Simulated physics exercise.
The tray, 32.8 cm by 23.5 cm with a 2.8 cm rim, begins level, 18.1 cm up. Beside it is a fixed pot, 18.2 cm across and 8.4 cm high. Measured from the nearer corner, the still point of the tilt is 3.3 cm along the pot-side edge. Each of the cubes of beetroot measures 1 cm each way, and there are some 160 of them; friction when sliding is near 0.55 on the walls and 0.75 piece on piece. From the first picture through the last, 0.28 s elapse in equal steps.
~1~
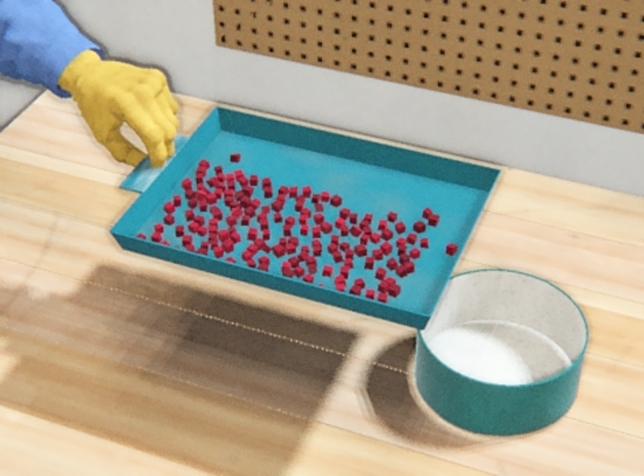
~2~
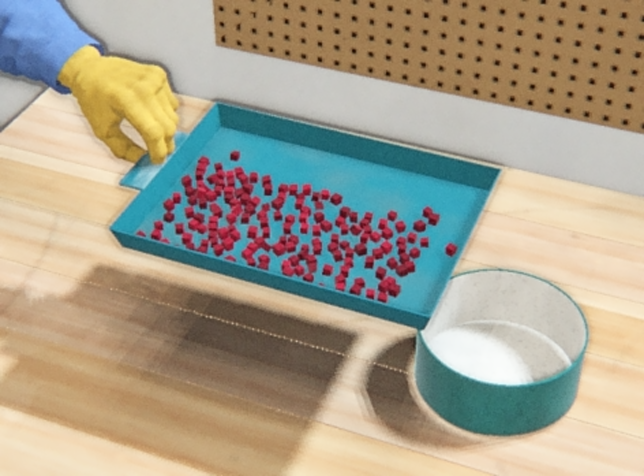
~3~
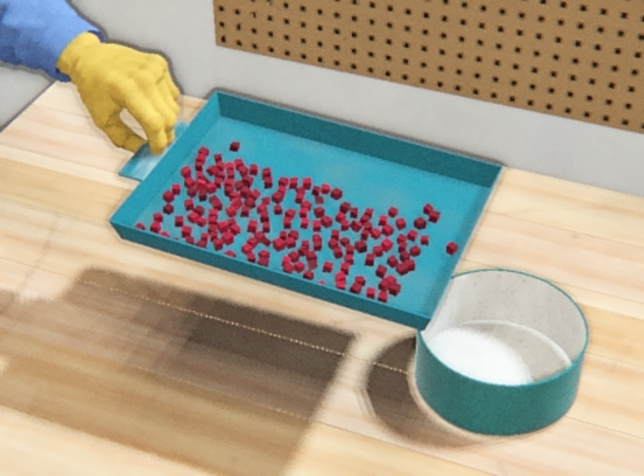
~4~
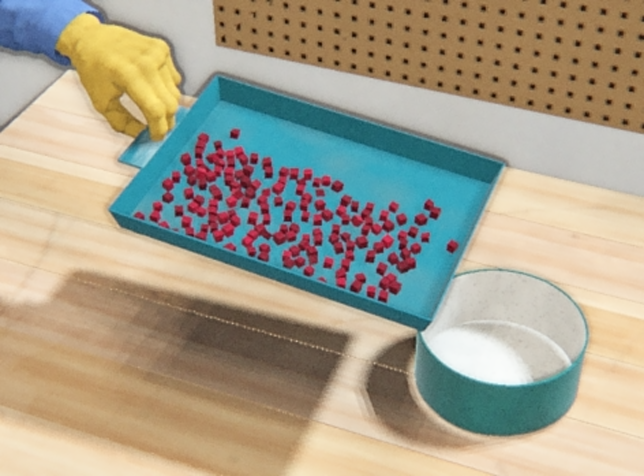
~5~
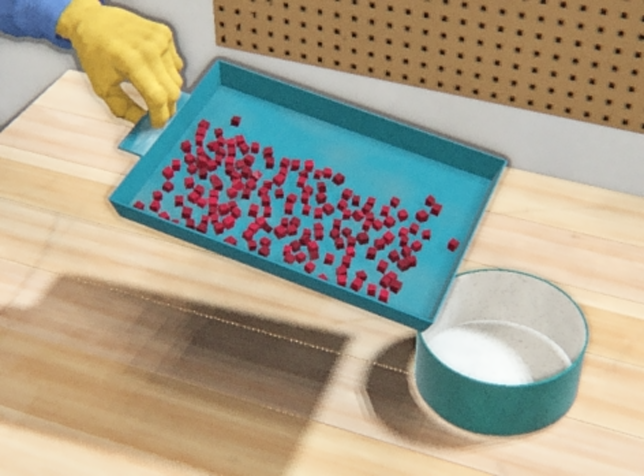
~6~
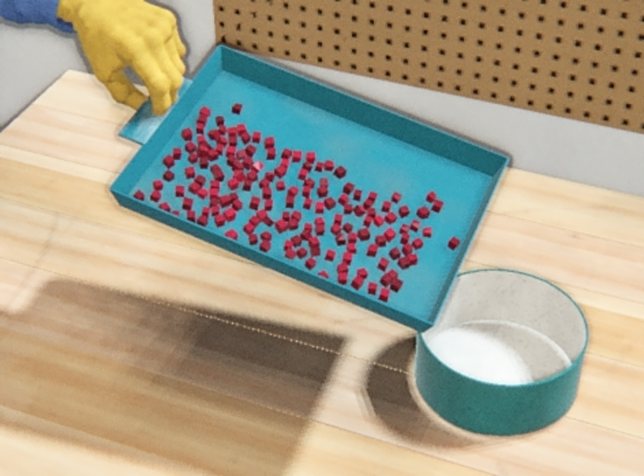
A pale wooden worktop in front of a grey wall with a brown pegboard is seen from above at an angle. A yellow-gloved hand in a blue sleeve holds the left end of a teal tray scattered with small dark red cubes, its right front corner beside a round teal pot with white inside. The hand slowly lifts that end, tilting the tray while the cubes keep their places on it and the camera stays still.
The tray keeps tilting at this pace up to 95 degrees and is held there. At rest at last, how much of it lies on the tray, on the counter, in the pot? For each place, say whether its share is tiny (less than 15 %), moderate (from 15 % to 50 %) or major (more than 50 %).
As I see it, tray: A small number. Counter: The majority. Pot: A small number.
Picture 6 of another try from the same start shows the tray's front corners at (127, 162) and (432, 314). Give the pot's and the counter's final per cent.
Pot: 30, counter: 70.
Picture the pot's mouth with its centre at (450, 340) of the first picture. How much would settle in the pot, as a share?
About 0 per cent.
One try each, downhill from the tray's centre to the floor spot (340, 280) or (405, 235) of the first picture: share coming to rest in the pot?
Roughly 0 % for the first direction, roughly 75 % for the second.
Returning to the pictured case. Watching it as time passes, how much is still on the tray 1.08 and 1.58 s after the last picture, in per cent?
First 60, then 10.
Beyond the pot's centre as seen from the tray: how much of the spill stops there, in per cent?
About 70 per cent.
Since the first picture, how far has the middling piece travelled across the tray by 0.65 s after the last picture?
It has moved some 11 cm from its start.
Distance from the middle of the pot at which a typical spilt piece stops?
About 20 centimetres.
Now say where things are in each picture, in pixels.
In the first frame, tray tilt 0 degrees, front corners at (120, 228) and (425, 309); middle of the pieces at (287, 230); pot at (502, 324).
In the second frame, tray tilt 1 degrees, front corners at (120, 226) and (425, 309); middle of the pieces at (287, 229).
In the third frame, tray tilt 3 degrees, front corners at (119, 218) and (426, 310), lowest corner right front; middle of the pieces at (287, 223).
In the fourth frame, tray tilt 6 degrees, front corners at (119, 207) and (427, 312), lowest corner right front; middle of the pieces at (288, 216).
In the fifth frame, tray tilt 10 degrees, front corners at (119, 196) and (428, 314), lowest corner right front; middle of the pieces at (289, 209).
In the sixth frame, tray tilt 13 degrees, front corners at (120, 186) and (429, 315), lowest corner right front; middle of the pieces at (290, 202); pot at (502, 324).
Then, 0.65 s after the last picture, tilt 52 degrees; the tray holds 100 %, the pot 0 %.
Then, 1.08 s after the last picture, tilt 77 degrees; the tray holds 60 %, the pot 0 %.
Then, 1.58 s after the last picture, tilt 95 degrees; the tray holds 10 %, the pot 0 %.
In the end, tray 0 %, counter 100 %, pot 0 %.
